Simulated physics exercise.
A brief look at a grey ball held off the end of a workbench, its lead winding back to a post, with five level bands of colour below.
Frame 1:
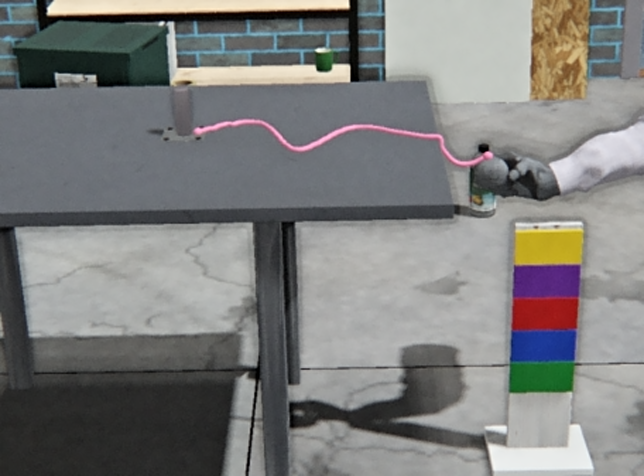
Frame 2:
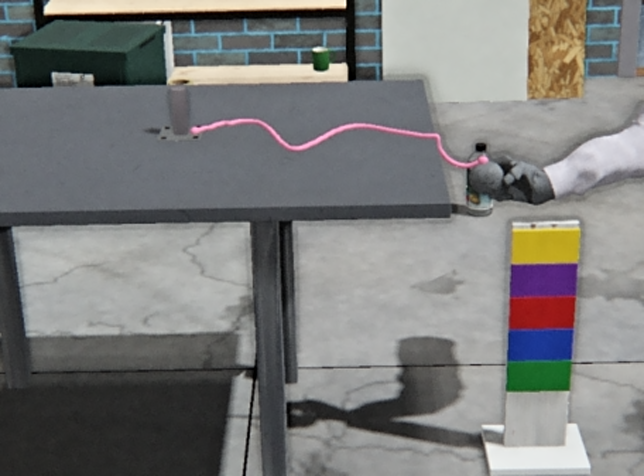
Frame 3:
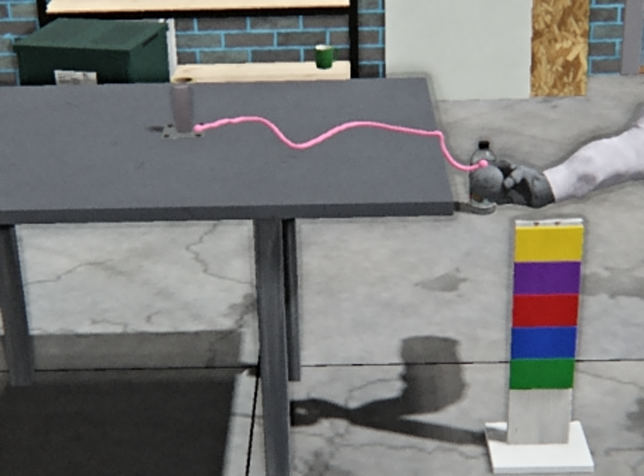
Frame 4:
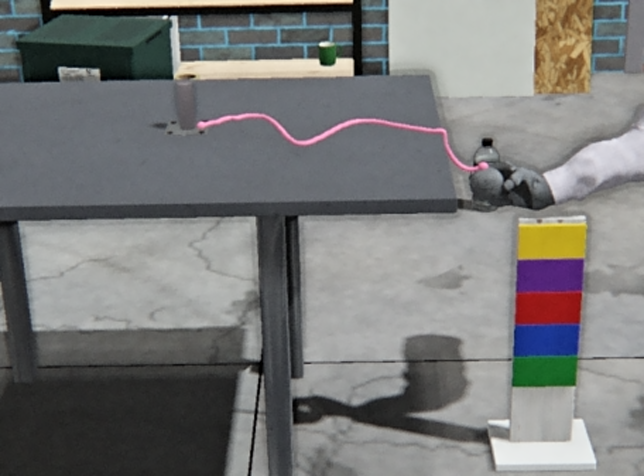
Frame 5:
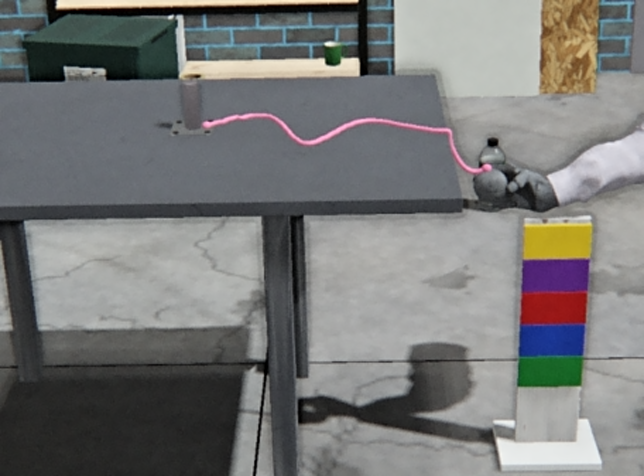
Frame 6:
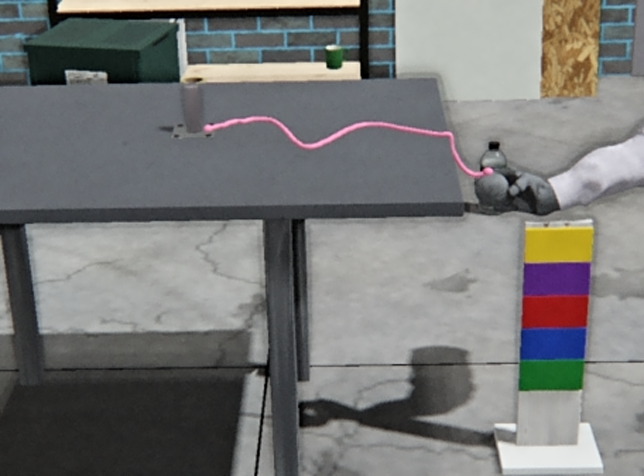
A grey ball, held by a gloved hand just off the right end of a workbench, shifts very slightly as the view wavers, and otherwise barely moves. Its wavy pink lead keeps winding back across the grey top to a short post, above a stand banded yellow, purple, red, blue and green.
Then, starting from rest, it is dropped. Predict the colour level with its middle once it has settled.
I would say red.
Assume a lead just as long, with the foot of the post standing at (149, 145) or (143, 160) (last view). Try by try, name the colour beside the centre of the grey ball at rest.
Result 1: Purple. Result 2: Purple.
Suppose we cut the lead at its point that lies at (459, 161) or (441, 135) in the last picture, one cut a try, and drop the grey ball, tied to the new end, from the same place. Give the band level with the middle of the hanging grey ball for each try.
Cut one gives purple; cut two gives yellow.
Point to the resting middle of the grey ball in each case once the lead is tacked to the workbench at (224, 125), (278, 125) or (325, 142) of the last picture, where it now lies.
That would be (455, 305) for the first, (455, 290) for the second and (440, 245) for the third.
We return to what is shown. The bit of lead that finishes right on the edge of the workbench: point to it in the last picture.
In the last picture it is at roughly (355, 127).
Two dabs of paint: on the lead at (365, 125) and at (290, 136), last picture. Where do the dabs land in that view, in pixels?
Around (451, 152); the other one around (336, 133).
A little later, ball near (475, 271); level with purple.
Next, ball near (420, 308); level with red.
Later still, ball near (457, 311); level with red.
When it is over, ball near (453, 311); level with red. At red.
